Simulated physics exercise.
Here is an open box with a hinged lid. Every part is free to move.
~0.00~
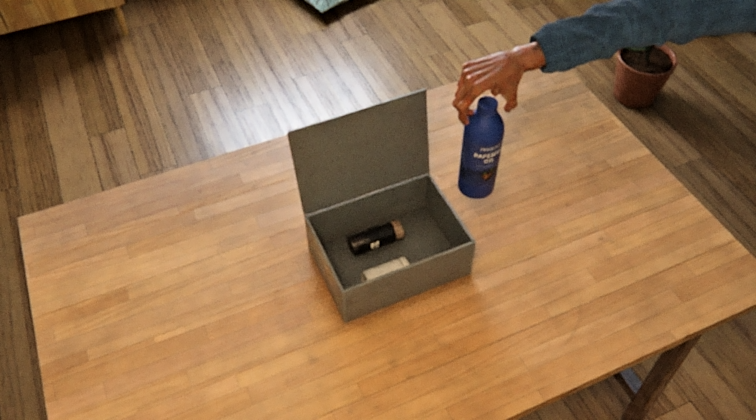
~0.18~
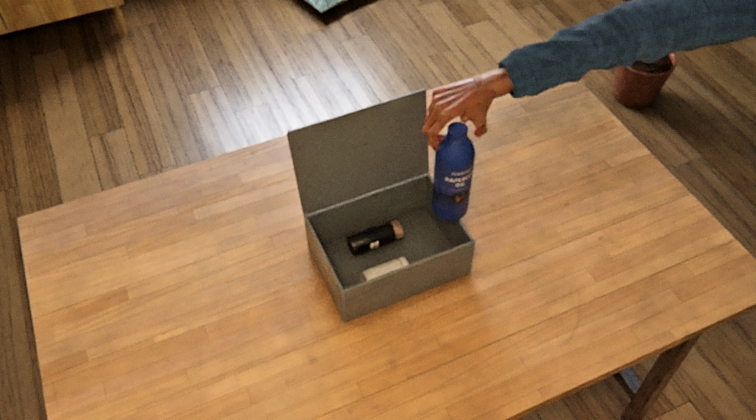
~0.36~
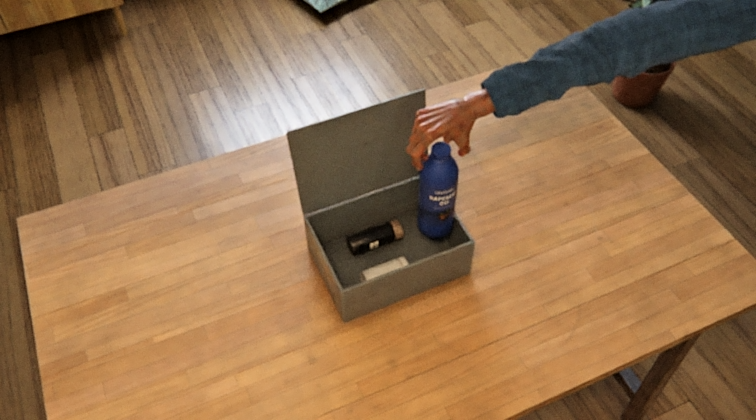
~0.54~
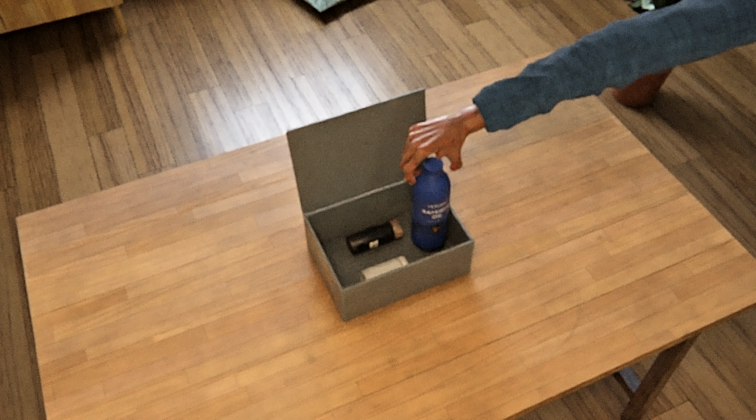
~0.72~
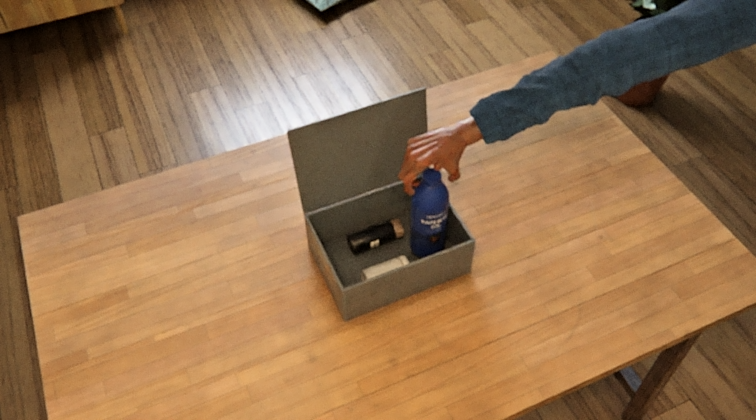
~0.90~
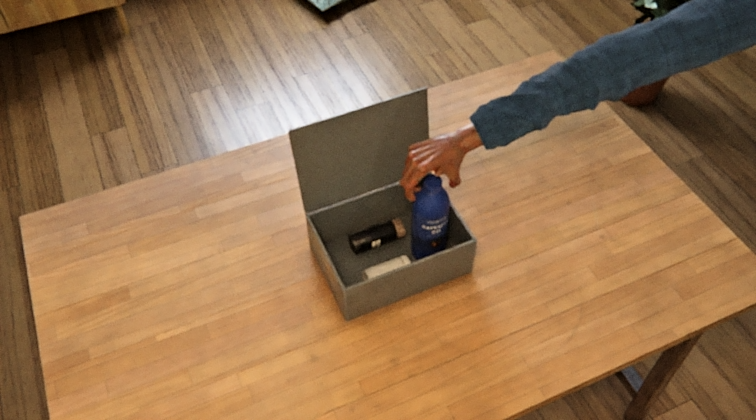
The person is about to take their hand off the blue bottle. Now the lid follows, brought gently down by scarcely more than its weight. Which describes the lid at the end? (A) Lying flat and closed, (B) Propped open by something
Propped open by something.
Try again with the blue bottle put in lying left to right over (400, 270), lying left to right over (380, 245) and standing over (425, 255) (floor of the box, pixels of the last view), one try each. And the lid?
First try: It shuts flat; second try: It shuts flat; third try: It is held up.
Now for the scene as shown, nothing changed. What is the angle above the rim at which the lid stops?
Near 50° up from the rim.
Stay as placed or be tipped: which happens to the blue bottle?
Simply put, the blue bottle remains unturned.
After 2.00 s, lid starting down.
After 2.50 s, lid 59° above the rim.
After 4.00 s, lid 49° above the rim.
In the end (6.5 s), lid 49° above the rim; all 3 unmoved. At the end, from the last picture's camera, blue bottle near (430, 217).
